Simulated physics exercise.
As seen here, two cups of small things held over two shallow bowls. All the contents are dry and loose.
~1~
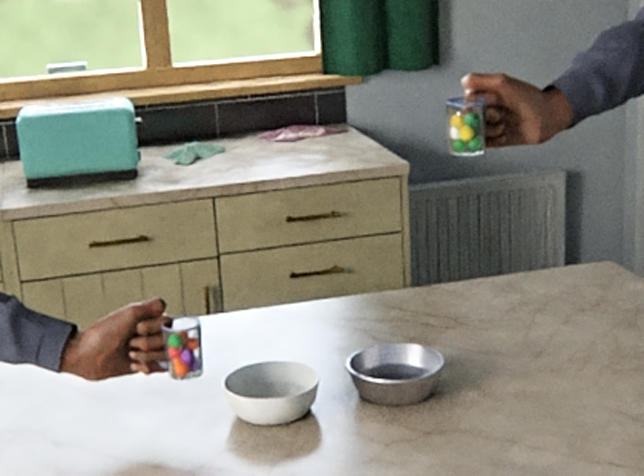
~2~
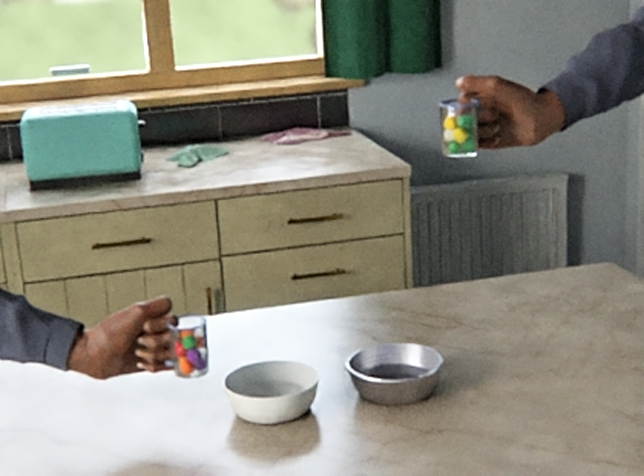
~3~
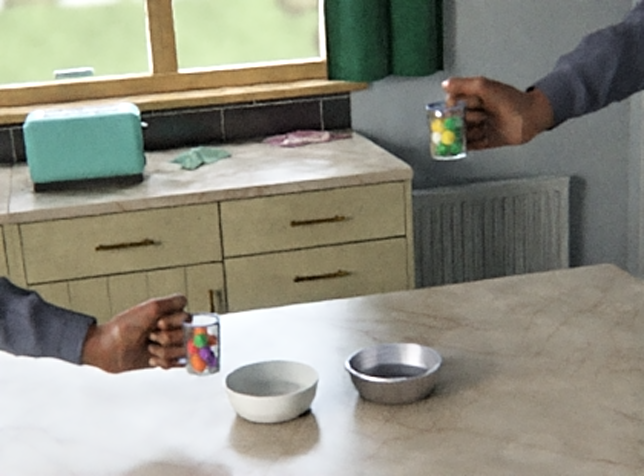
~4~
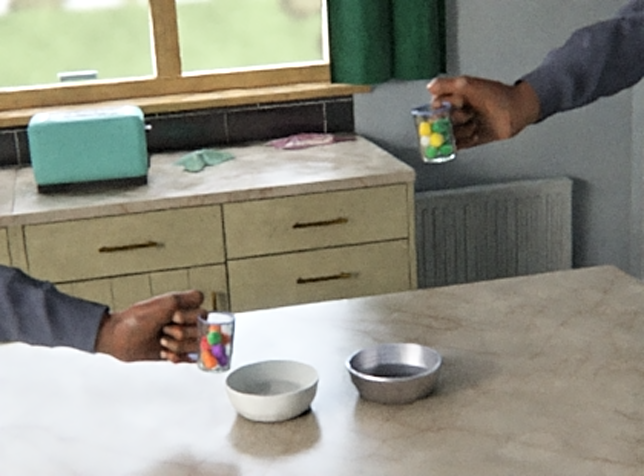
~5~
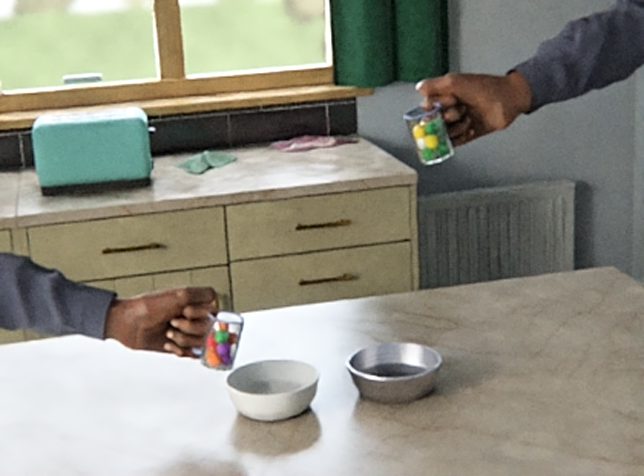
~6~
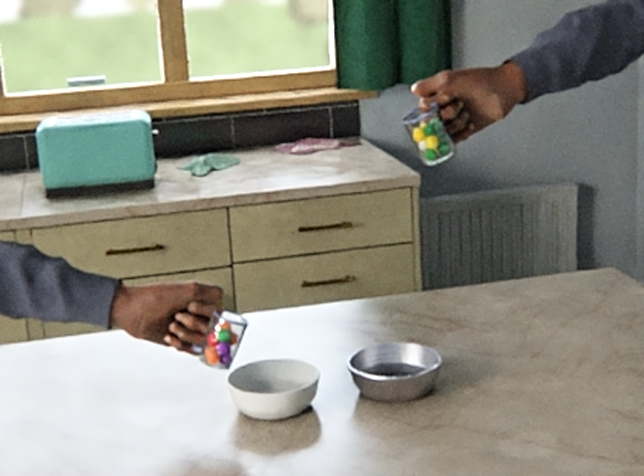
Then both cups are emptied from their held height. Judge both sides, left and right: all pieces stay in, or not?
Left dish - all stay in; right dish - not all stay in.
Then, 0.54 s later than the last frame, left, every one still in the cup; right, every one still in the cup.
Then, 1.02 s later than the last frame, left, roughly two thirds still in the cup, roughly a quarter in the dish, about a tenth in the air; right, roughly two thirds still in the cup, roughly a third in the air.
Then, 1.43 s later than the last frame, left, every one in the dish; right, roughly a third in the dish, roughly a third outside the dish, roughly a third in the air.
When it is over, left, every one in the dish, not one outside the dish; right, roughly a third in the dish, roughly two thirds outside the dish.
